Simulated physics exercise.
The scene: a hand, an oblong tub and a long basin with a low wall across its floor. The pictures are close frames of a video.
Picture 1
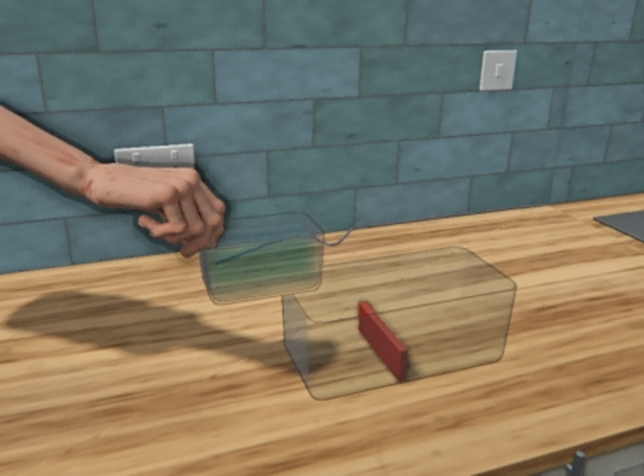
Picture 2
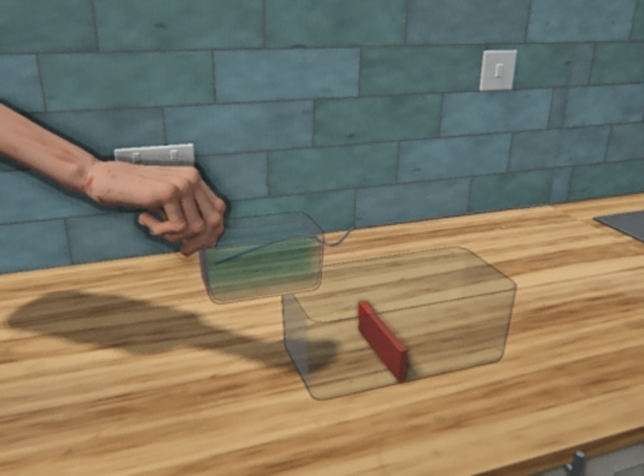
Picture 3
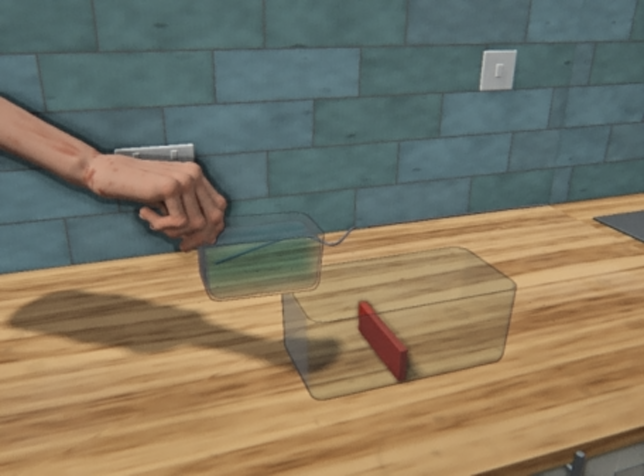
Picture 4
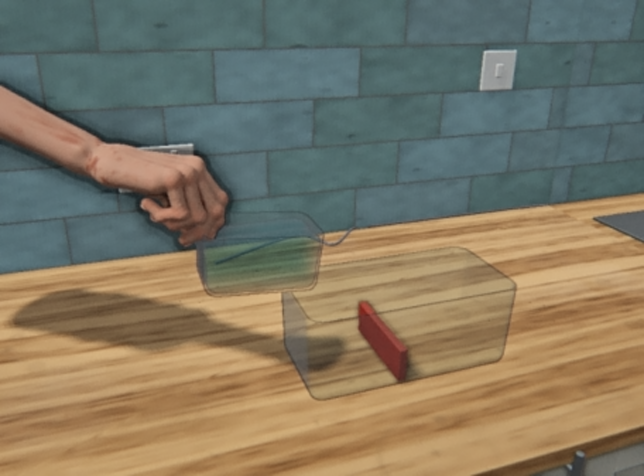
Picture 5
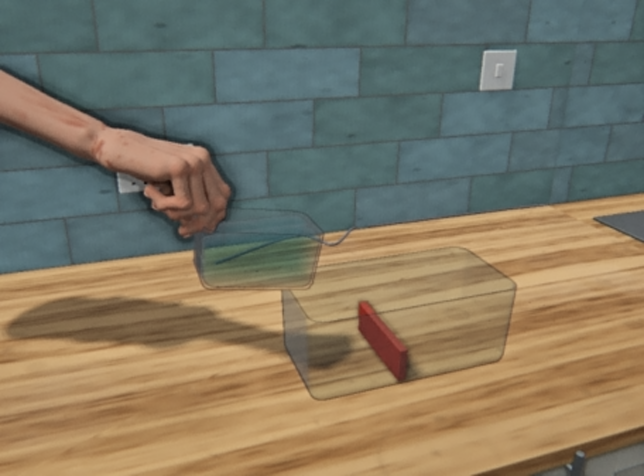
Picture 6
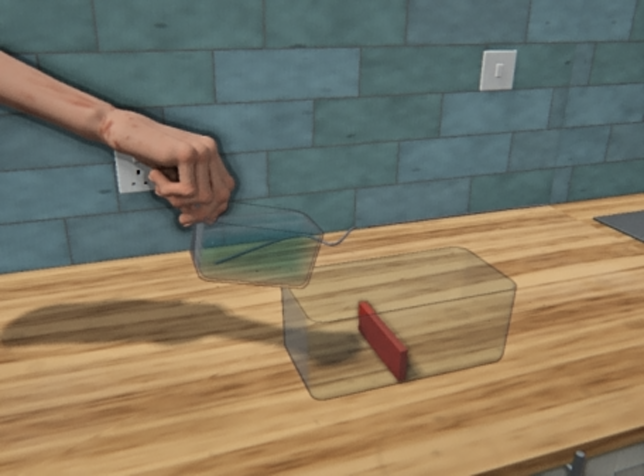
A hand holding a small clear tub of greenish water slowly tilted it toward the right, raising its left side slightly, above a larger see-through basin with a red divider on a wooden counter.
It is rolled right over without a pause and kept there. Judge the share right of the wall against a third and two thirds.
In the end between a third and two thirds is right of the wall.
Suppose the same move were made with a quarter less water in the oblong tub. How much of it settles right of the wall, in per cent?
Near 45 %.
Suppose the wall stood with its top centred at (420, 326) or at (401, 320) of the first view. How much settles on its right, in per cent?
First some 10, then 10 per cent.
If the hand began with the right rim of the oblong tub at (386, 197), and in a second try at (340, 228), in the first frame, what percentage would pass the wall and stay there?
Near 95 % and 85 %.
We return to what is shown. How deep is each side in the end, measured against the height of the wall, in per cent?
The left part 30 per cent, the right part 40.
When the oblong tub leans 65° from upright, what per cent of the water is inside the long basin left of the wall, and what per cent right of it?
Some 15 per cent left and 0 right.
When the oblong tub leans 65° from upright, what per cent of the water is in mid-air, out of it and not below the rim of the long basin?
Roughly 35 in a hundred.
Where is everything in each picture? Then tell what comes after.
In the first picture, it leans 0°; its right rim is at (315, 224); the water meets the walls at (202, 244) and (312, 230); the long basin's rim runs from (294, 298) to (490, 266); the wall's top is at (382, 326).
In the second picture, it leans 1°; its right rim is at (315, 224); the water meets the walls at (202, 244) and (312, 230).
In the third picture, it leans 2°; its right rim is at (315, 224); the water meets the walls at (201, 242) and (312, 228).
In the fourth picture, it leans 5°; its right rim is at (315, 225); the water meets the walls at (201, 239) and (311, 226).
In the fifth picture, it leans 9°; its right rim is at (315, 225); the water meets the walls at (200, 235) and (311, 222).
In the sixth picture, it leans 14°; its right rim is at (315, 225); the water meets the walls at (198, 231) and (313, 219).
A moment on, the oblong tub is tipped part way and 51 per cent is still to pour, 17 is left of the wall and 0 right of it.
Next, the oblong tub is tipped on its side and 11 per cent is still to pour, 24 is left of the wall and 56 right of it.
Then the oblong tub is tipped on its side and 1 per cent is still to pour, 39 is left of the wall and 57 right of it.
Later the oblong tub is tipped on its side and 0 per cent is still to pour, 41 is left of the wall and 58 right of it.
Finally, 41 per cent lies left of the wall, 58 right of it and 1 outside.
